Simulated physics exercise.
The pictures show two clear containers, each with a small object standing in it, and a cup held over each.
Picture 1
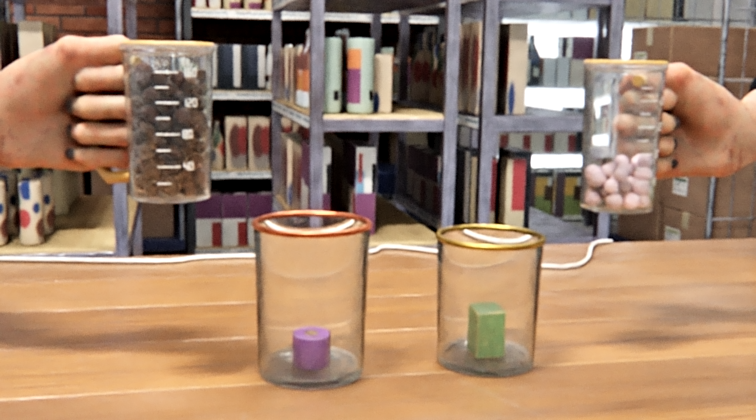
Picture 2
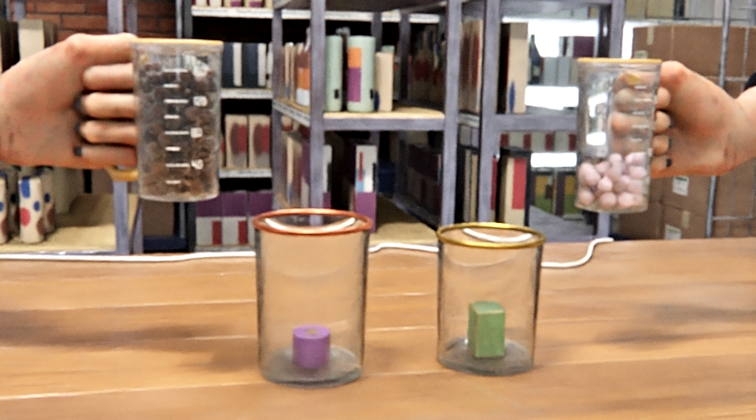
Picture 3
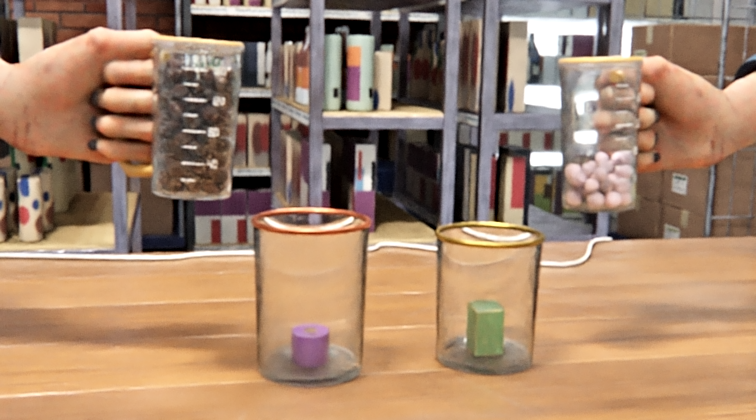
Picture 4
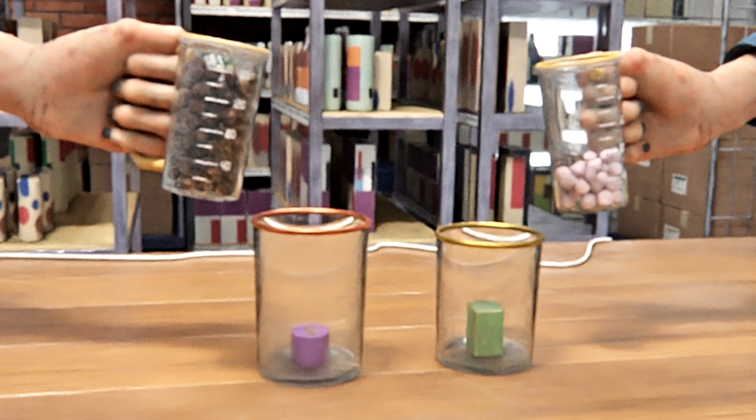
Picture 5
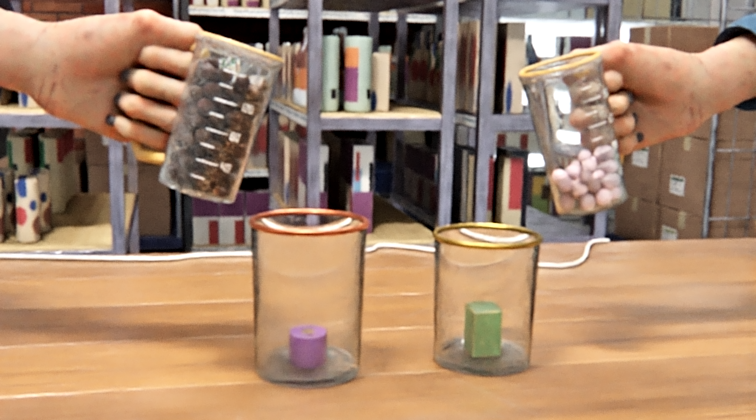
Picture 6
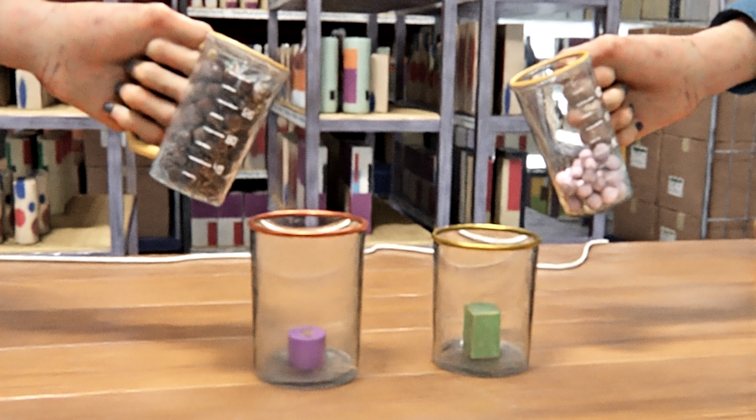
In a room lined with metal shelves of colourful goods and stacked cartons, a wooden table is seen from the front at close range. A red-rimmed glass holding a small purple roll stands left of a yellow-rimmed glass holding a green block, beneath hand-held clear cups of dark brown balls and pale pink pearls. The hands bring the cups inward, then tilt them gradually toward each other, while the view stays almost still.
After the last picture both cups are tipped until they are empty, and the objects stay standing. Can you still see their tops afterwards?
On the left it ends up hidden, on the right it stands proud of the pile.
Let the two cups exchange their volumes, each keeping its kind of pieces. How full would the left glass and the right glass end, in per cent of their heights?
Near 20 on the left, 60 on the right.
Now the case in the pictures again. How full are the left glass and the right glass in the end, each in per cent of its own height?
Some 45 per cent left and 30 right.
Then, 0.47 s on from there, left glass empty, all of its cupful still in the cup; right glass empty, all of its cupful still in the cup.
Then, 0.97 s on from there, left glass nearly empty, nearly all of its cupful still in the cup; right glass empty, all of its cupful still in the cup.
Then, 1.57 s on from there, left glass a third full, none of its cupful still in the cup; right glass nearly empty, none of its cupful still in the cup.
In the end, left glass half full (surface near (307, 304)), nothing beside it; right glass a quarter full (surface near (482, 321)), nothing beside it; the left thing is covered; the right thing is still showing.
